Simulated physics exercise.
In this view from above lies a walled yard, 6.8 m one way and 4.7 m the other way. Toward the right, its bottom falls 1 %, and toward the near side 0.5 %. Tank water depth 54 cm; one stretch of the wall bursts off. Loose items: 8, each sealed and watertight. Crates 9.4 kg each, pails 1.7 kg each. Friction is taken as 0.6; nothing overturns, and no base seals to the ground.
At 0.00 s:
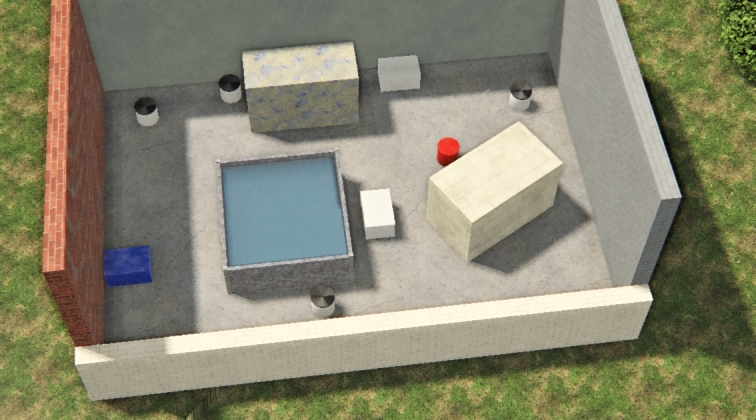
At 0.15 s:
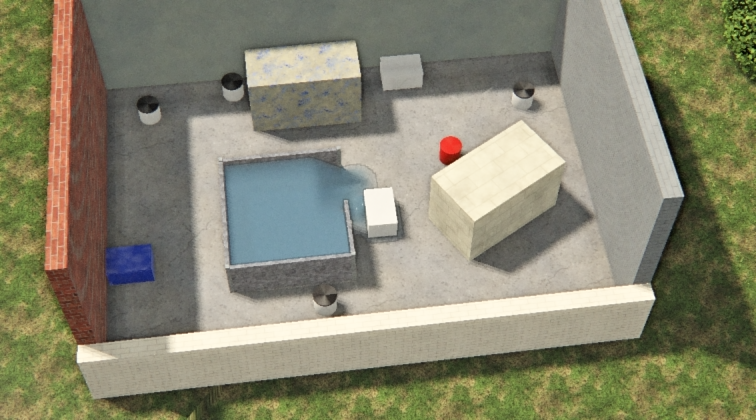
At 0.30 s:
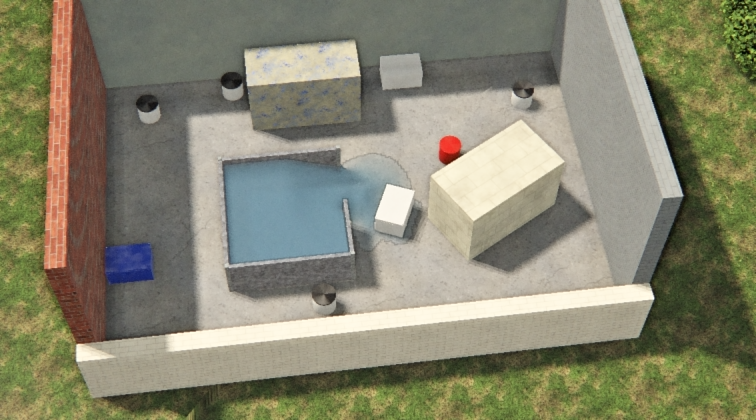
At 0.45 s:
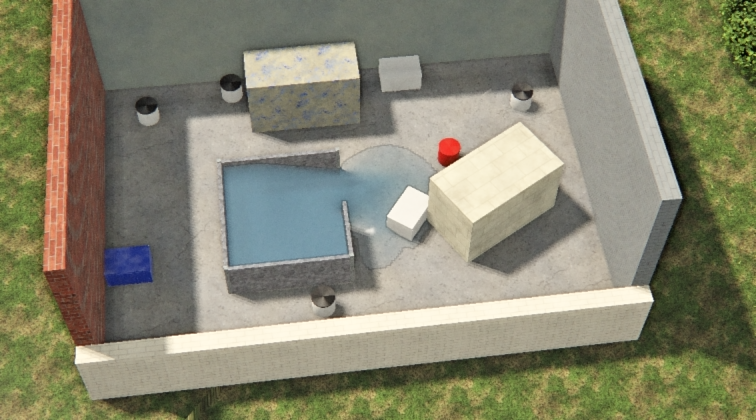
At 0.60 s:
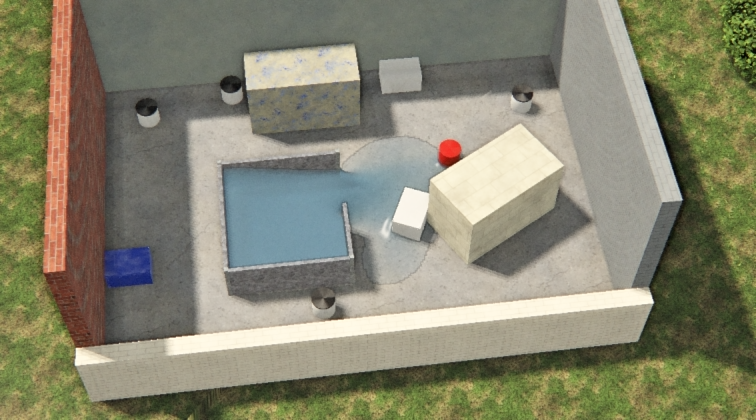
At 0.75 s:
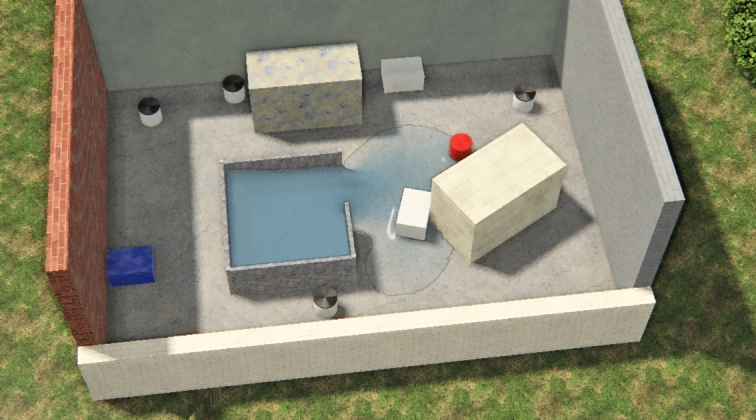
In the video, a section of a square tank's right wall opens in a walled yard, and water spreads across the floor, pushing a white crate right toward a large pale block before a red pail shifts slightly.
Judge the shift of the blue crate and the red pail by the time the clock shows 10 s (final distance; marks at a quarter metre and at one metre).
Both checked: The blue crate remains near its spot, and the red pail moves a fair bit.
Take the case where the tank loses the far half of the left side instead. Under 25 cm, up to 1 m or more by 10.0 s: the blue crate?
Then the blue crate ends far away.
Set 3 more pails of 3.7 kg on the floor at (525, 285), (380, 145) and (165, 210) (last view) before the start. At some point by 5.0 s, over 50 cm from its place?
Note, same order as listed: Inside the limit, beyond the limit, inside the limit.
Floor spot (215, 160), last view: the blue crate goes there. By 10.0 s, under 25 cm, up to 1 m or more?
Well, it rests almost unmoved.
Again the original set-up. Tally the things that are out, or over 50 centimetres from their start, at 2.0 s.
It comes to 3.
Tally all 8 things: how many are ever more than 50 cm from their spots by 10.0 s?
All told, that gives 6.
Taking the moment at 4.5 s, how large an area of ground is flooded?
About 18 m2.
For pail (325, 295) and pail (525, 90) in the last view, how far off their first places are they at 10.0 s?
Lab note - net shifts in order: 100 cm; 40 cm.
After 2.0 s the blue crate is near (129, 260), 0.0 m from its start, aground; the red pail is near (553, 68), 2.1 m from its start, afloat; 2 afloat.
After 4.5 s the blue crate is near (129, 260), 0.0 m from its start, aground; the red pail is near (482, 59), 1.7 m from its start, afloat; 3 afloat.
After 7.0 s the blue crate is near (129, 260), 0.0 m from its start, aground; the red pail is near (403, 103), 1.0 m from its start, afloat; 3 afloat.
After 10.0 s the blue crate is near (129, 260), 0.0 m from its start, aground; the red pail is near (494, 143), 0.6 m from its start, afloat; 7 afloat.
